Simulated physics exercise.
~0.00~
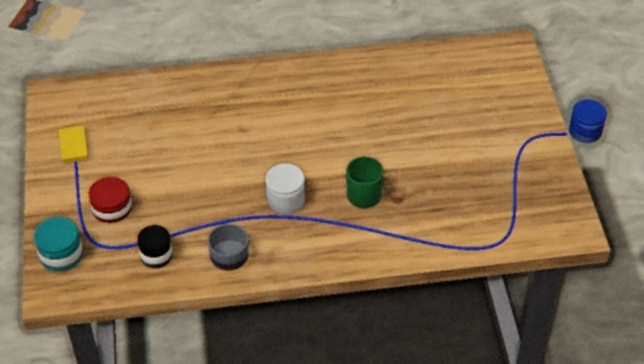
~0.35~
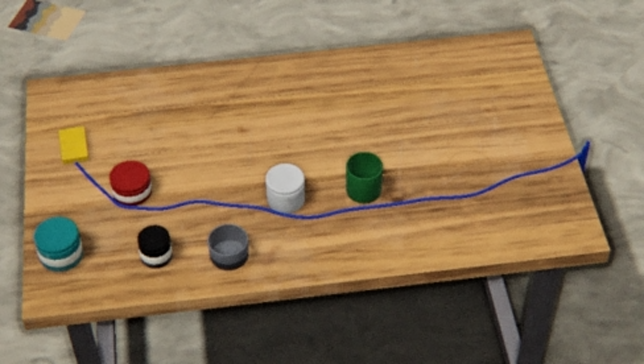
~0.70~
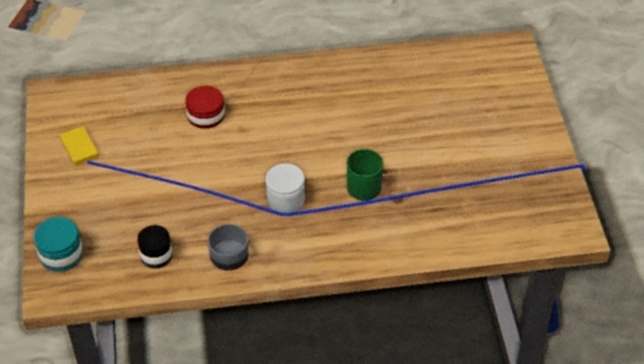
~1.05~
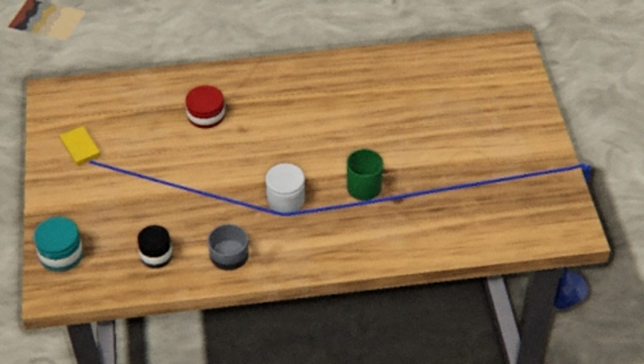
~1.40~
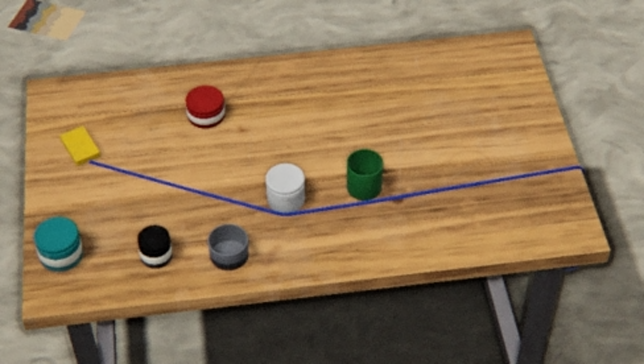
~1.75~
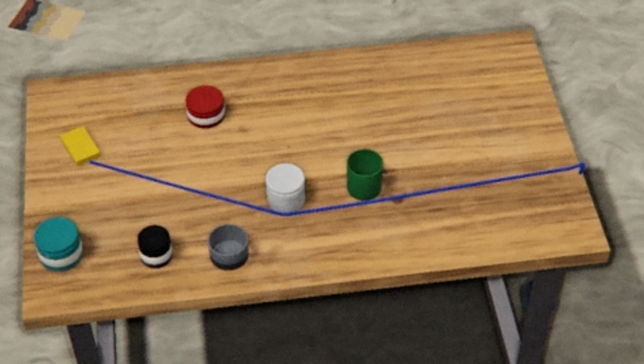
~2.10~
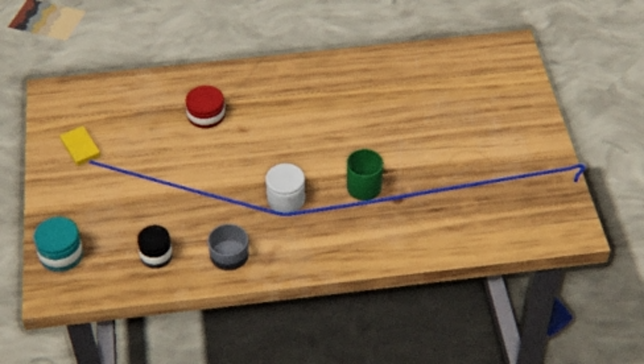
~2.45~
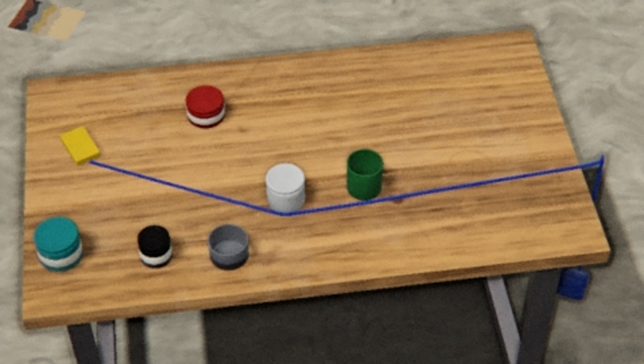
The clip opens on a wooden table holding a yellow phone, several canisters, two mugs and a white tub, with a blue cable winding from the phone to a blue speaker just off the right edge. The speaker drops out of sight and the cable pulls straighter, pushing the red canister to the right. The canister slides on toward the back of the table as the line tightens against the white tub and the phone twists slightly. The canister then rests, while the speaker swings and turns below the right edge, passing in and out of view. It ends still hanging there, everything else on the tabletop upright.
